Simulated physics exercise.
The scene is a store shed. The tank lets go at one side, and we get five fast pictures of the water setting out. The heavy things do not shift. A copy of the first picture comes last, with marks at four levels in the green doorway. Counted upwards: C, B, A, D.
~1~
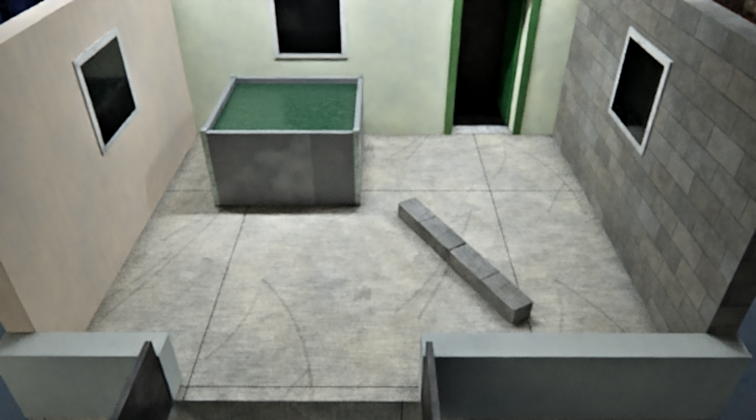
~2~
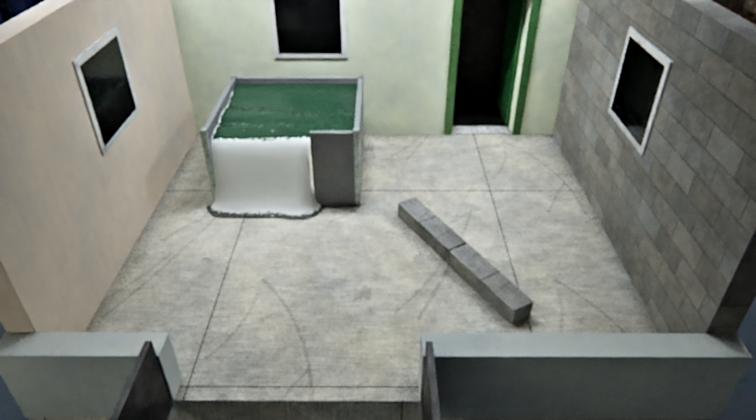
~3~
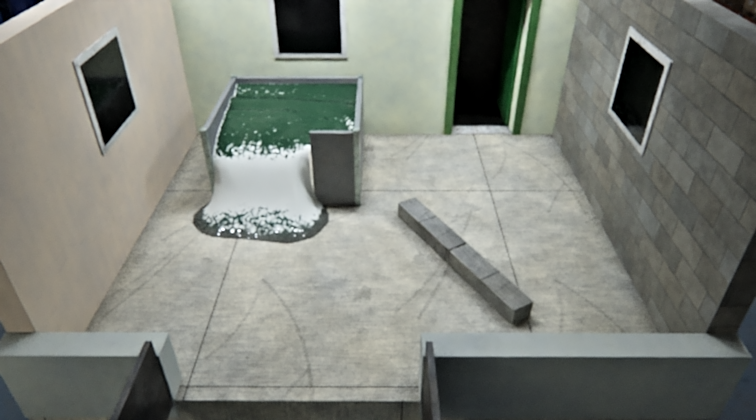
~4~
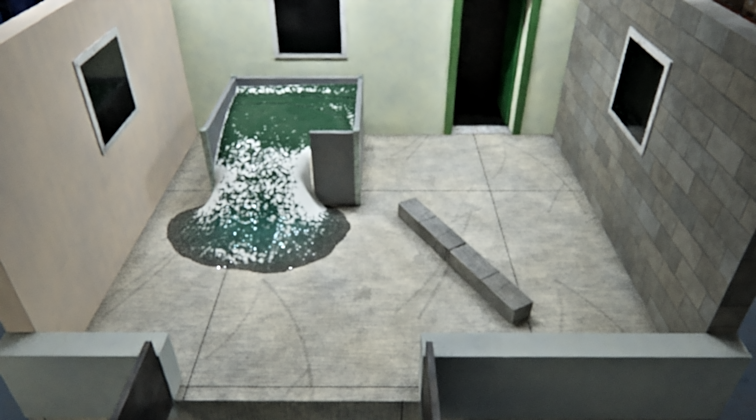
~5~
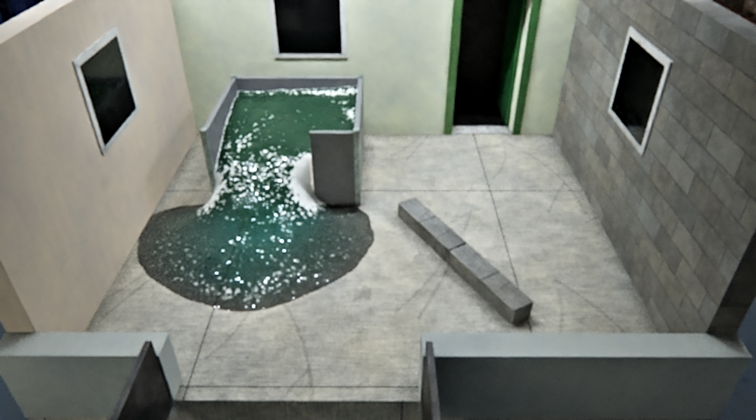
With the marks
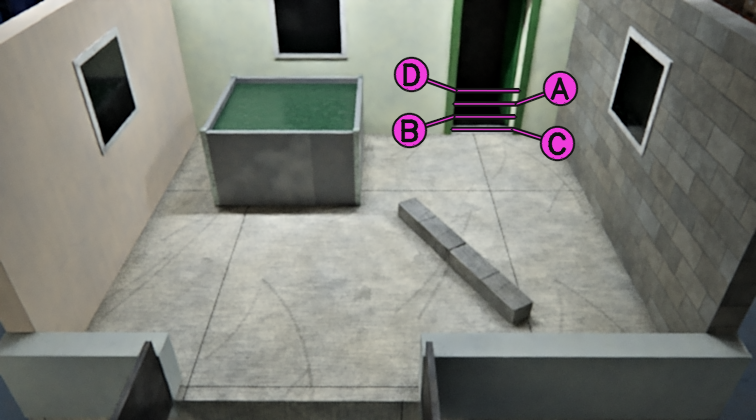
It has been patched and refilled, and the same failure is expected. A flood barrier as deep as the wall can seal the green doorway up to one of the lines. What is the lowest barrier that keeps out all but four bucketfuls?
Go for C.
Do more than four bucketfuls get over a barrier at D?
No.
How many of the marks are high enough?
All four.
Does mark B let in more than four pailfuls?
No.
On the marked copy, A at (485, 103); B at (484, 116); C at (482, 129); D at (487, 90); from the bottom up C, B, A, D.
Choosing A, nothing gets over.
Choosing B, nothing gets over.
Choosing C, nothing gets over.
Choosing D, nothing gets over.
